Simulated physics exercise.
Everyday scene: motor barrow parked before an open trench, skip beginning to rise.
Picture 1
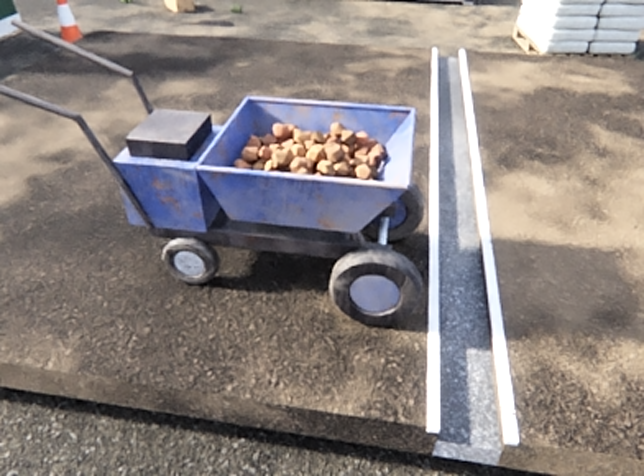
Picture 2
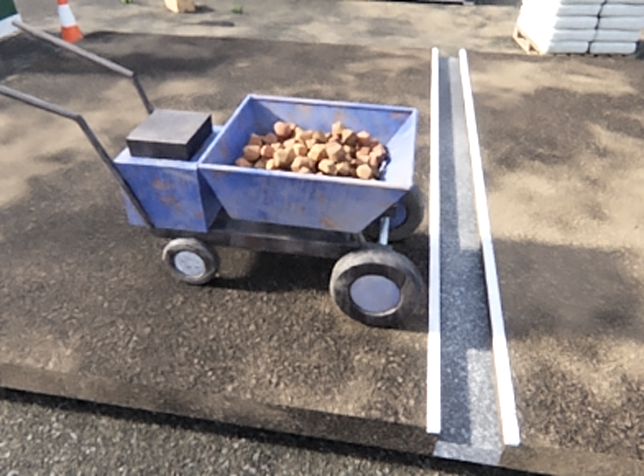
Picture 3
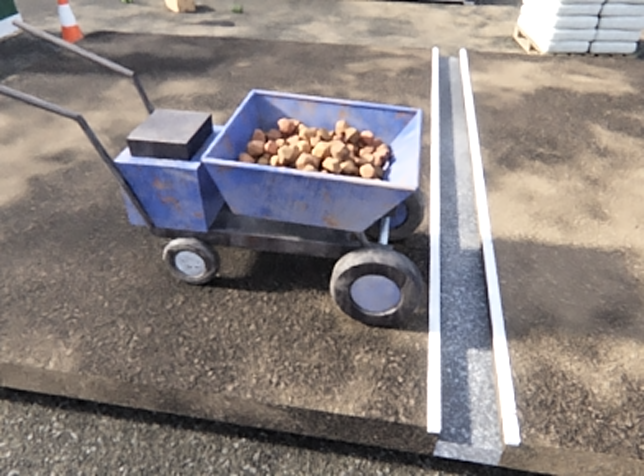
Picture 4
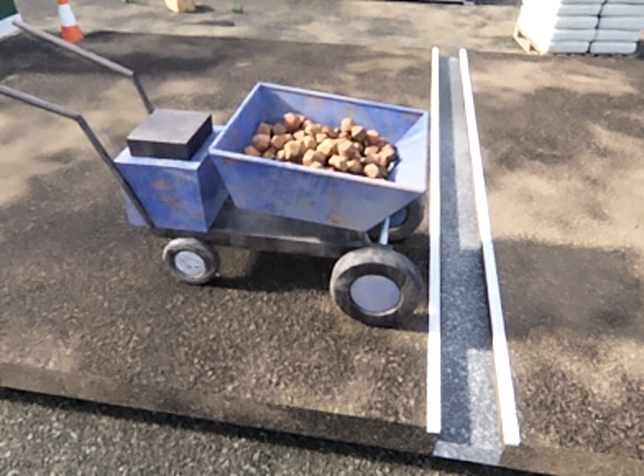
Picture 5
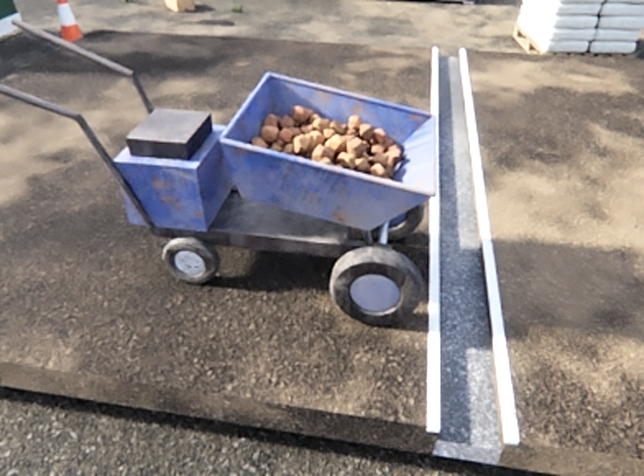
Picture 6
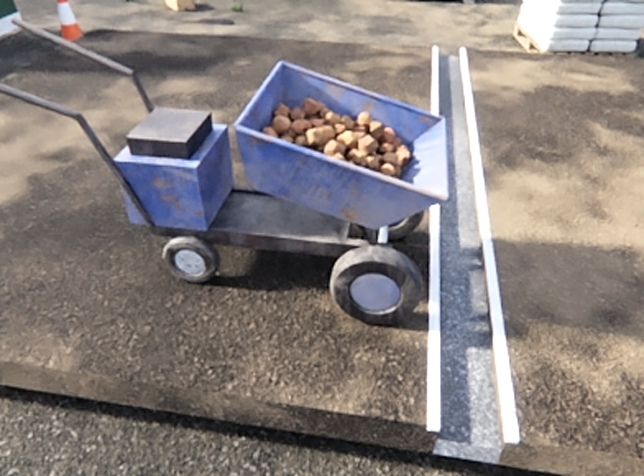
Blue motor barrow standing beside a narrow white-edged trench, its skip of brown clods slowly rising and tilting towards the right.
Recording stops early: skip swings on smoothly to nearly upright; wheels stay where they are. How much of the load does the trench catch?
The greater part of the load will drop clear of the trench.
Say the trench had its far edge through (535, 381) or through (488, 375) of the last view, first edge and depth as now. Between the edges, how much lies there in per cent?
Lab note: Case 1 near 20 percent, case 2 near 0 percent.
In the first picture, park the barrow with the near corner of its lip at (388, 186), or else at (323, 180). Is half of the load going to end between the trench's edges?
A minority at the first place, then a majority at the second.
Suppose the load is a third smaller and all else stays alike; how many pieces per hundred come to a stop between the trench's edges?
0 per cent or thereabouts.
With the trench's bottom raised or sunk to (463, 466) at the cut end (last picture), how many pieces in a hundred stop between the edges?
0 %, roughly.
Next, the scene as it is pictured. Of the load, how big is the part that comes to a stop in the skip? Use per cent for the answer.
Around 0 %.
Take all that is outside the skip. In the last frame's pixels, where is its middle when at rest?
I'd mark it at roughly (564, 289).
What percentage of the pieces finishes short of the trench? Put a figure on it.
Result: Close to 0 %.
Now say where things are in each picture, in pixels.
The first frame shows lip of the skip at (407, 187), level; top of the load at (308, 166), clay clods; first edge of the trench at (434, 369); far edge at (505, 378), the trench under half as wide as the skip, and shallow for its width.
The second frame shows lip of the skip at (410, 188), level; top of the load at (310, 166).
The third frame shows lip of the skip at (415, 189), tipped barely; top of the load at (292, 154).
The fourth frame shows lip of the skip at (424, 192), tipped a little; top of the load at (298, 149).
The fifth frame shows lip of the skip at (434, 195), tipped a little; top of the load at (306, 144).
The sixth frame shows lip of the skip at (446, 200), tipped clearly; top of the load at (304, 140); first edge of the trench at (434, 367); far edge at (505, 377).
Soon after the last picture, skip tipped steeply; all in the skip.
A little later, skip tipped right over; most in the skip; about a quarter beyond it; a stray few falling.
Later still, skip tipped right over; a stray few in the skip; a stray few in or heaped over the trench; nearly all beyond it.
At rest, skip tipped right over; a stray few in or heaped over the trench; nearly all beyond it.
